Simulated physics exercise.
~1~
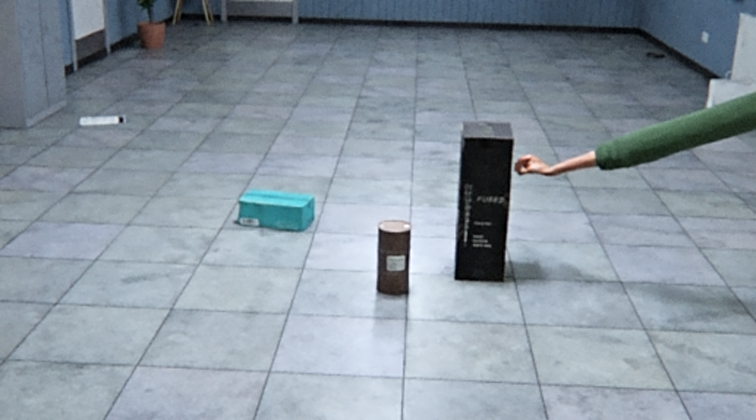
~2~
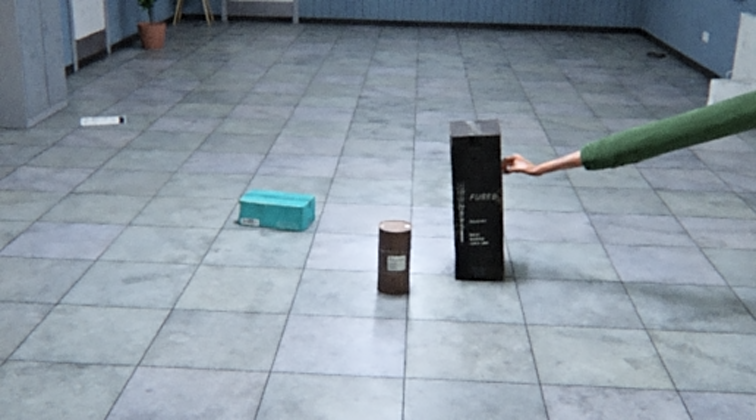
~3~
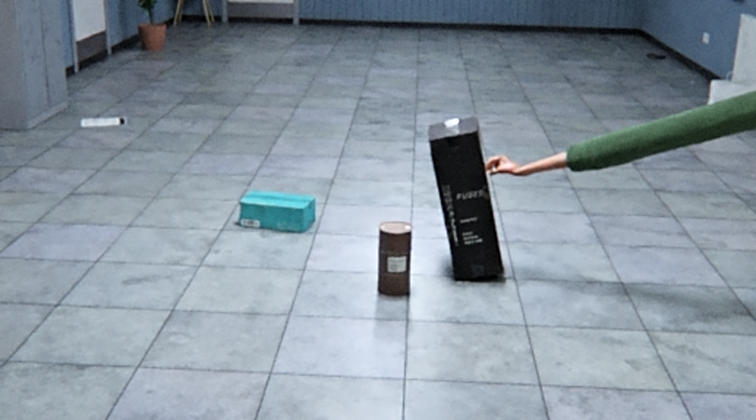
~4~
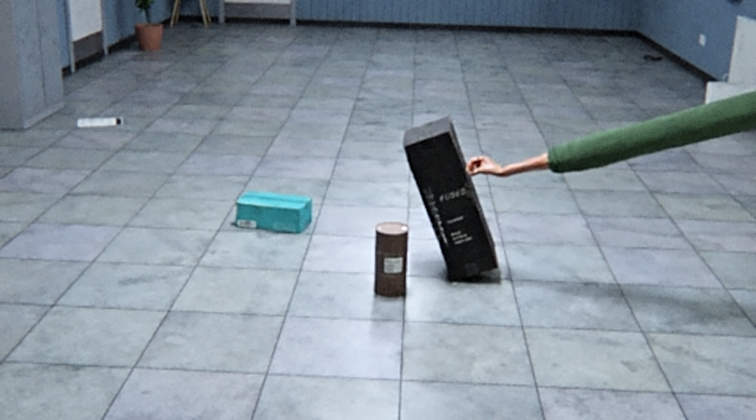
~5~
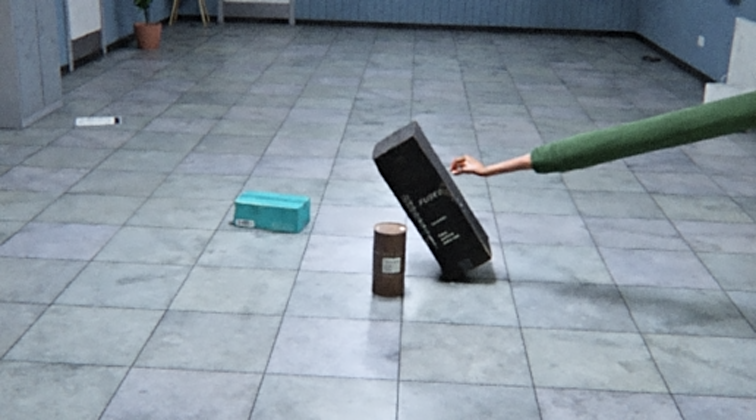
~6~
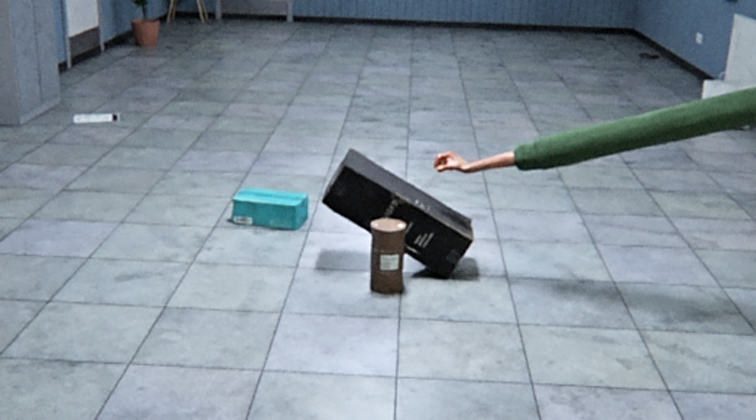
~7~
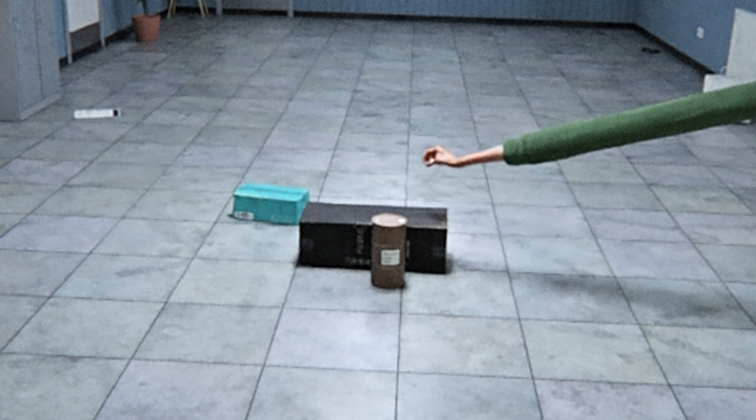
A hand in a green sleeve pushing a tall black box leftward until it topples onto its side behind a brown canister.
